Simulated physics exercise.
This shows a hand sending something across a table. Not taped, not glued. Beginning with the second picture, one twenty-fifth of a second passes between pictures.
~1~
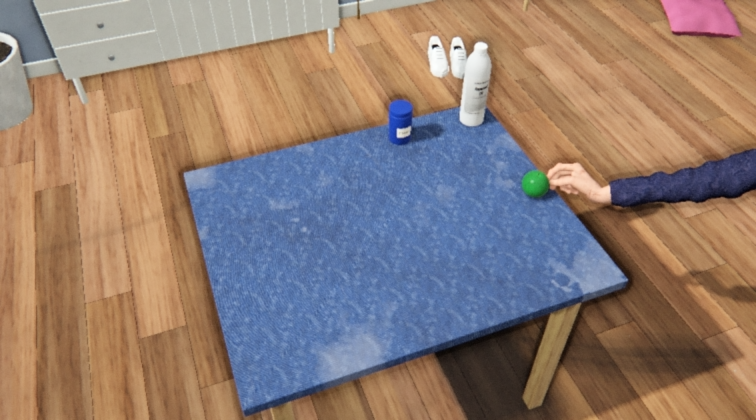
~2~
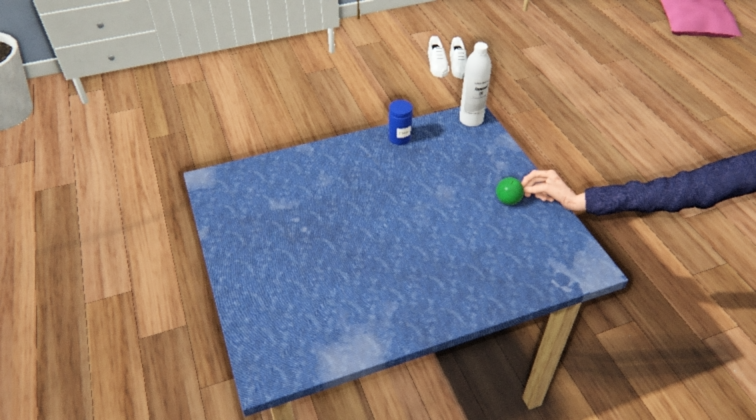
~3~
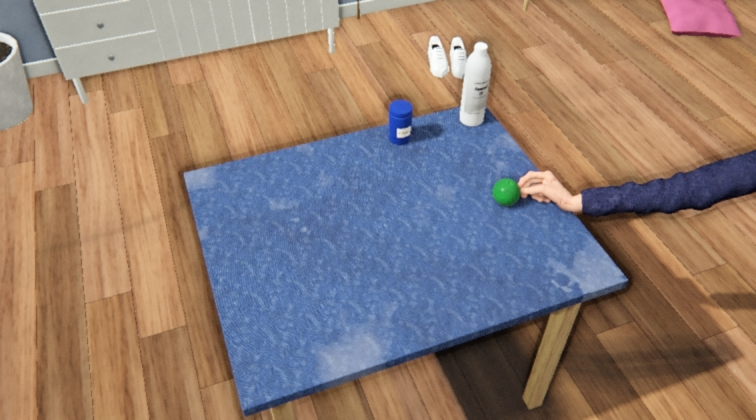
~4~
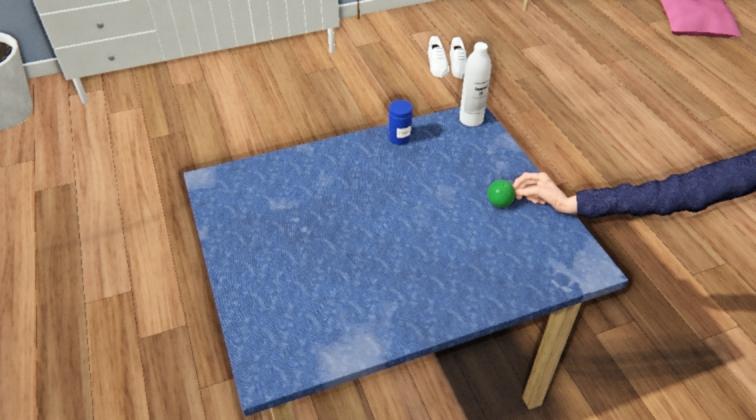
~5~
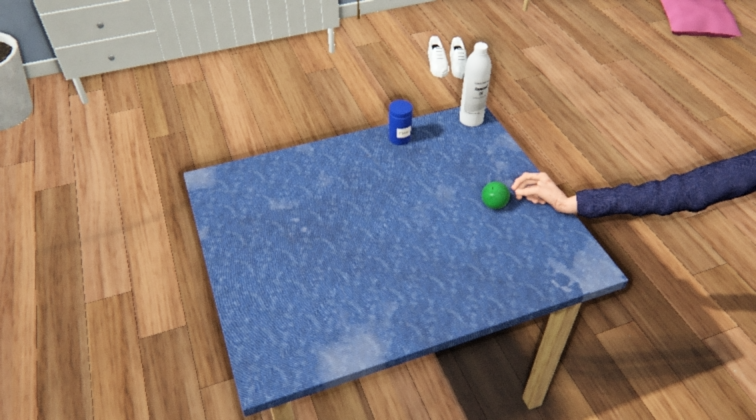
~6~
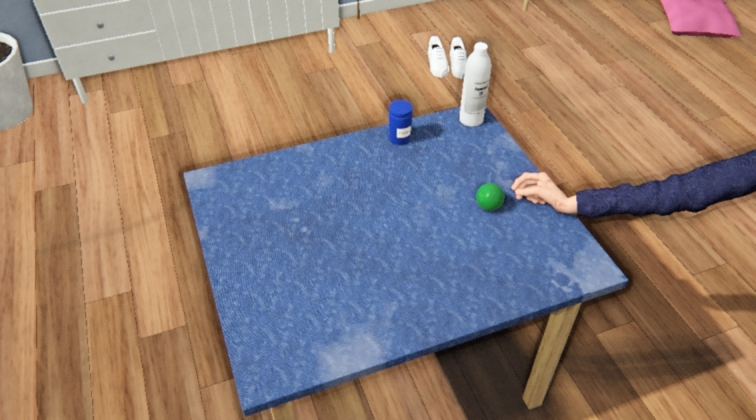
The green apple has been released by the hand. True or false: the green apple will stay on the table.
True.
Then, 0.10 s past the last view, green apple displaced about its own width near (478, 201).
Then, 0.30 s past the last view, green apple displaced well along near (458, 206).
Then, 0.50 s past the last view, green apple displaced well along near (446, 209).
Finally, moved from the start, green apple. Final places as the last picture's camera would see them, green apple near (441, 211).
